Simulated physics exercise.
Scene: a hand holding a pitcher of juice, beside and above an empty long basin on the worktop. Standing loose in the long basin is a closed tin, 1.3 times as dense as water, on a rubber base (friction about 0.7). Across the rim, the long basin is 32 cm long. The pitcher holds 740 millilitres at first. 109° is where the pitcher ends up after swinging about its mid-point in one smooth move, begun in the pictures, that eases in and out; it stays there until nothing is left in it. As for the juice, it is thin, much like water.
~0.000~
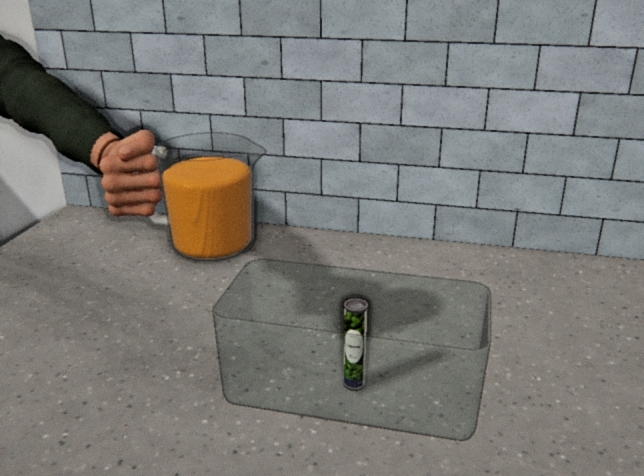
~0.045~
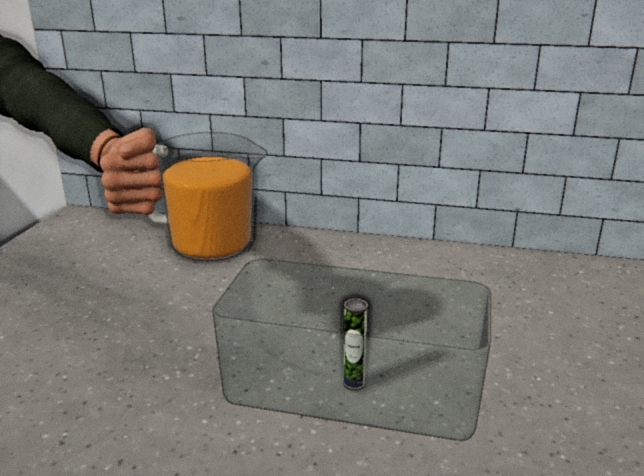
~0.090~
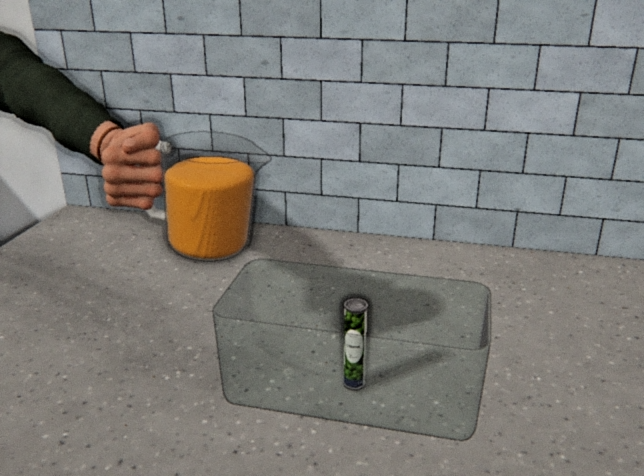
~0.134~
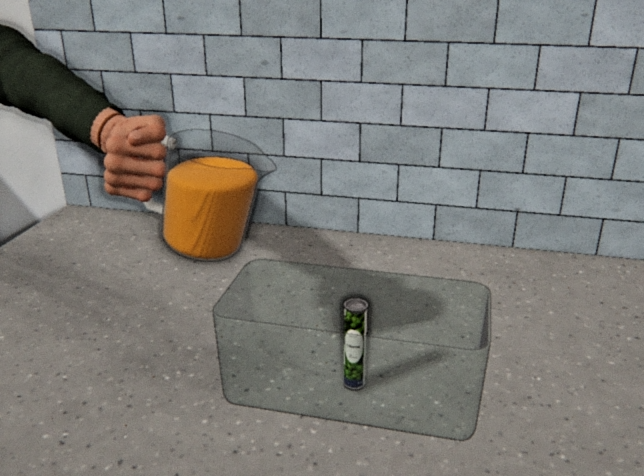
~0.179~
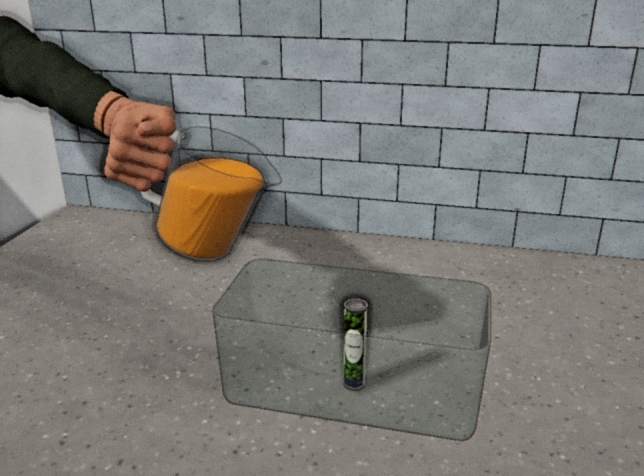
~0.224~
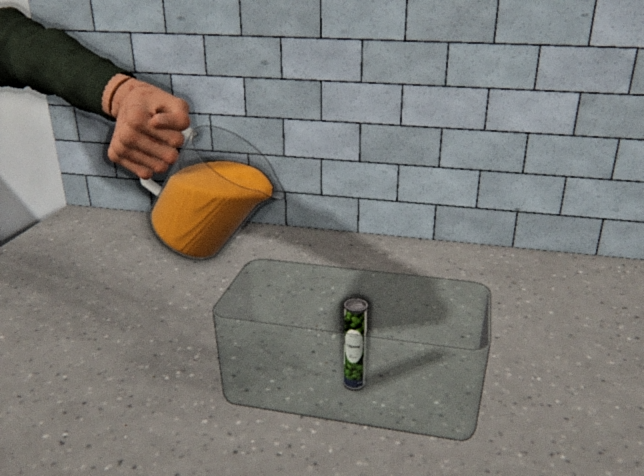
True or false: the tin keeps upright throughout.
True.
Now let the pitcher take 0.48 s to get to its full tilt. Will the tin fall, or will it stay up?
Then it holds its balance.
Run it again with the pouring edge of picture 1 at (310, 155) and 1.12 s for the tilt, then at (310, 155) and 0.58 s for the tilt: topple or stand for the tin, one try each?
The tin overturns the first time and overturns the second time.
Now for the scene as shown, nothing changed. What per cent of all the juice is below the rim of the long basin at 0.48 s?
Near 20 in a hundred.
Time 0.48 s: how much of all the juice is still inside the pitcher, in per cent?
Some 56 per cent.
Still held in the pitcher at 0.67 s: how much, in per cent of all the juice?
Around 12 percent of it.
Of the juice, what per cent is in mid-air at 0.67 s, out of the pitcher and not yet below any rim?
Near 10 in a hundred.
By 0.48 s the tilt is 101° and 57 per cent is still to pour; the tin stands where it began.
By 0.67 s the tilt is 109° and 12 per cent is still to pour; the tin stands where it began.
By 0.87 s the tilt is 109° and 1 per cent is still to pour; the tin stands where it began.
By 1.08 s the tilt is 109° and 0 per cent is still to pour; the tin stands where it began.
At rest the tin stands where it began.
